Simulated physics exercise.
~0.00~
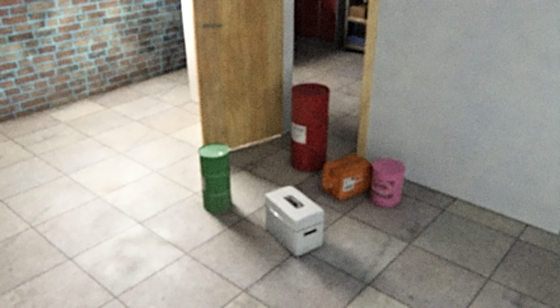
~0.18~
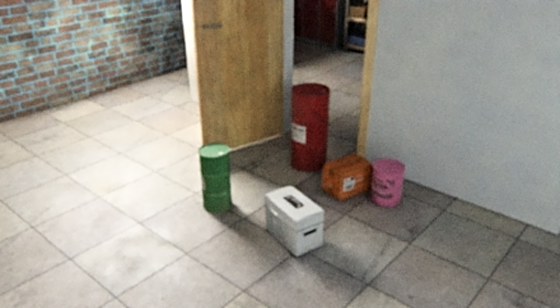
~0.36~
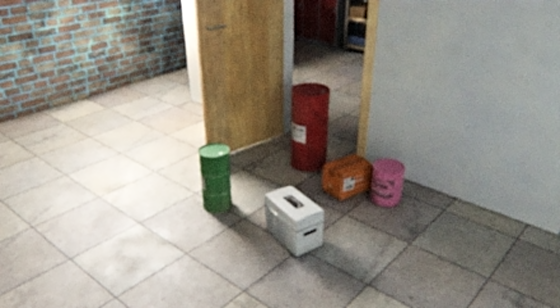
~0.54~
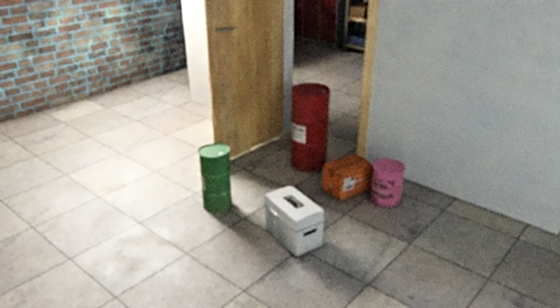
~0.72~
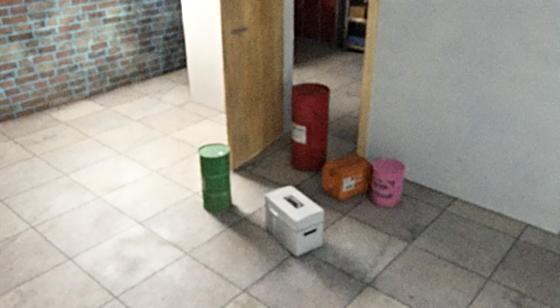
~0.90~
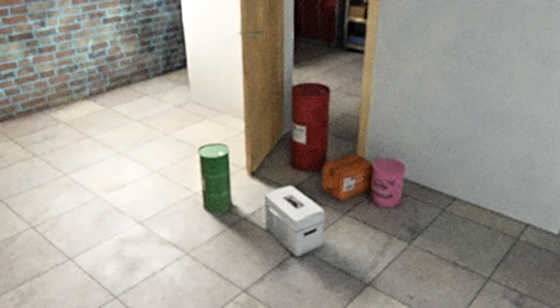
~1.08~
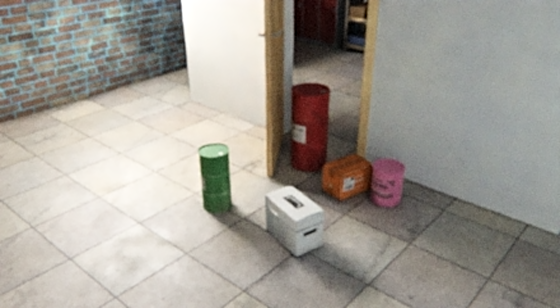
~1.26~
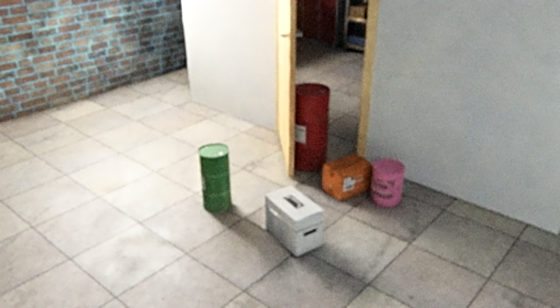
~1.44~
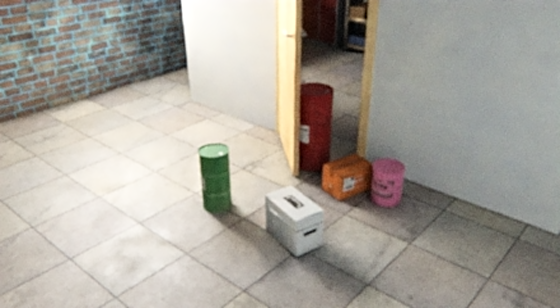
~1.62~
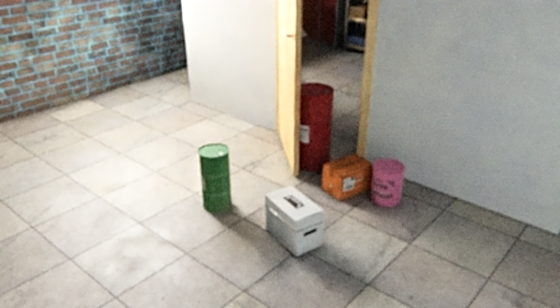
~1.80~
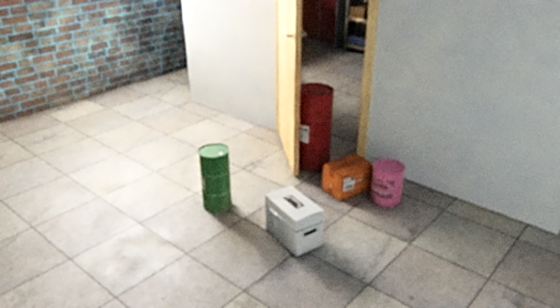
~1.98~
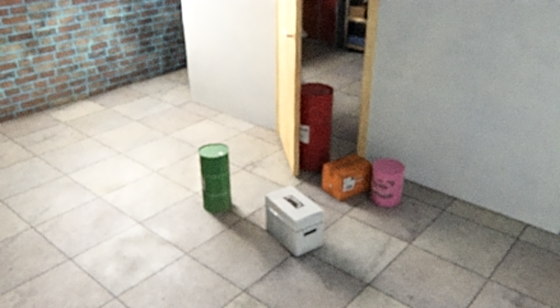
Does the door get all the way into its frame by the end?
No, it stops short. The door comes to rest beside the red drum in the doorway and is left standing partly open.
